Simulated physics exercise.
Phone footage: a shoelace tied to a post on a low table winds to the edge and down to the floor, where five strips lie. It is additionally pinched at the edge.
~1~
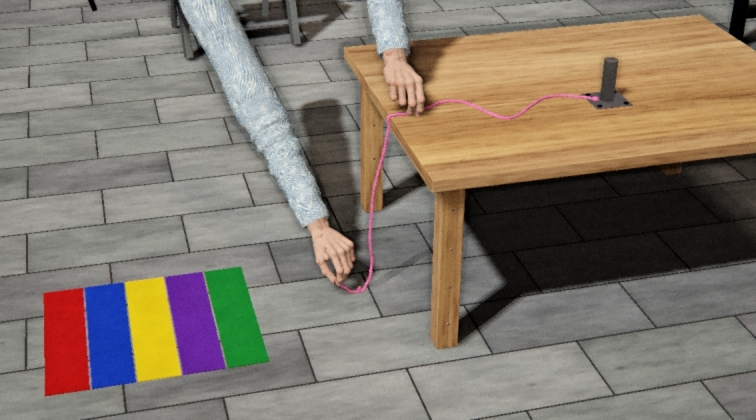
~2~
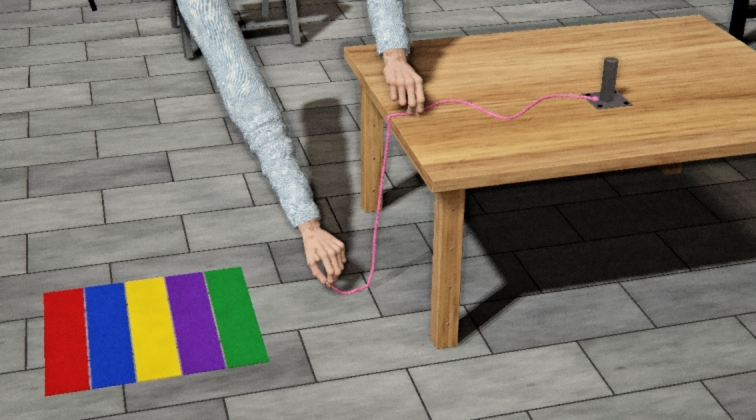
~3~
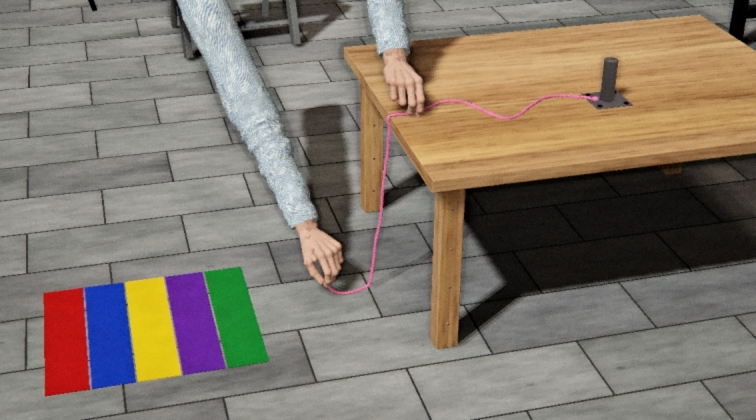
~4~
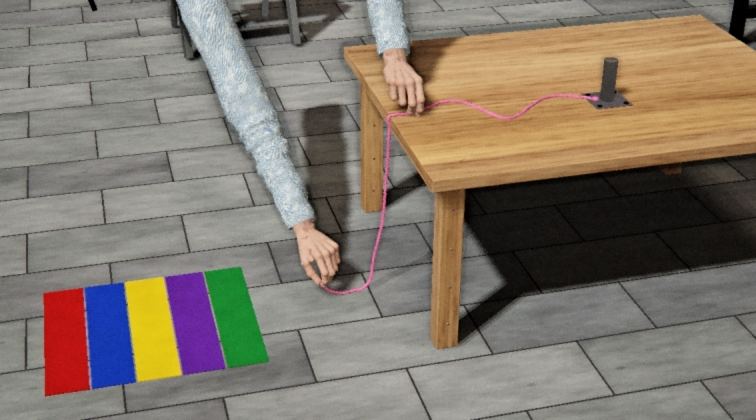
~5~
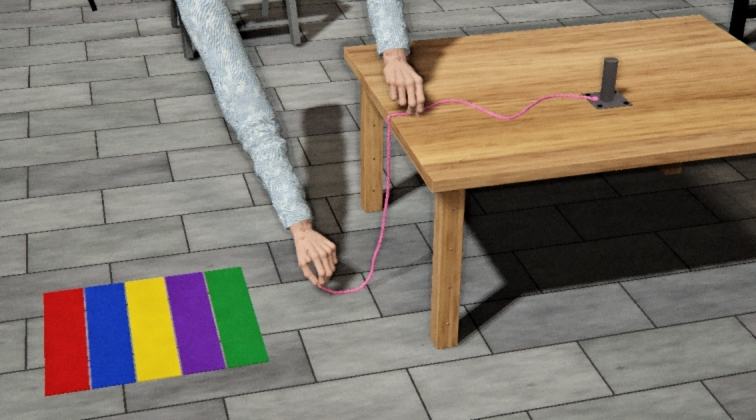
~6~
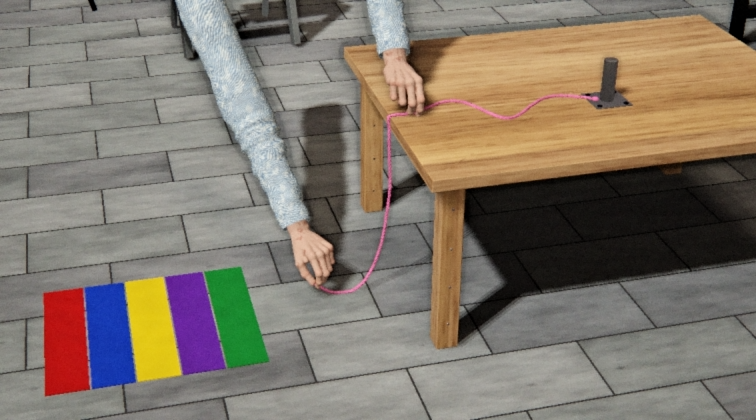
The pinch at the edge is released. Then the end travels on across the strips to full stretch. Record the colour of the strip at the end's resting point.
Resting point: Yellow strip.
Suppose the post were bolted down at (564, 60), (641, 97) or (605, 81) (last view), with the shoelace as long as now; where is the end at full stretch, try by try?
Near (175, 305); near (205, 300); near (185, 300).
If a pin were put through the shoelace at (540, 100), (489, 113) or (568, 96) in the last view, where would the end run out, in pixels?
Estimated spots in sequence: (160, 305), (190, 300), (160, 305).
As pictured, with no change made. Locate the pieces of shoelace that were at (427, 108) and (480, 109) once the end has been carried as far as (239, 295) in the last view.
The two spots land somewhere near (390, 128) and (447, 112).
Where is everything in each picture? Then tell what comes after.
The first picture shows end (336, 281); green (244, 346); purple (200, 352); yellow (157, 359); blue (112, 365); red (67, 372).
The second picture shows end (327, 282); shoelace through (561, 96) (512, 118) (443, 102) (388, 134) (379, 202) (372, 270).
The third picture shows end (324, 283).
The fourth picture shows end (321, 283); shoelace through (561, 96) (512, 118) (443, 102) (389, 134) (385, 202) (372, 270).
The fifth picture shows end (319, 284).
The sixth picture shows end (316, 284); shoelace through (561, 96) (512, 118) (443, 102) (389, 134) (389, 201) (372, 269).
Soon after, end near (239, 295); over green.
Then, end near (185, 302); over purple.
At full stretch, end near (153, 307); over yellow. Over yellow.
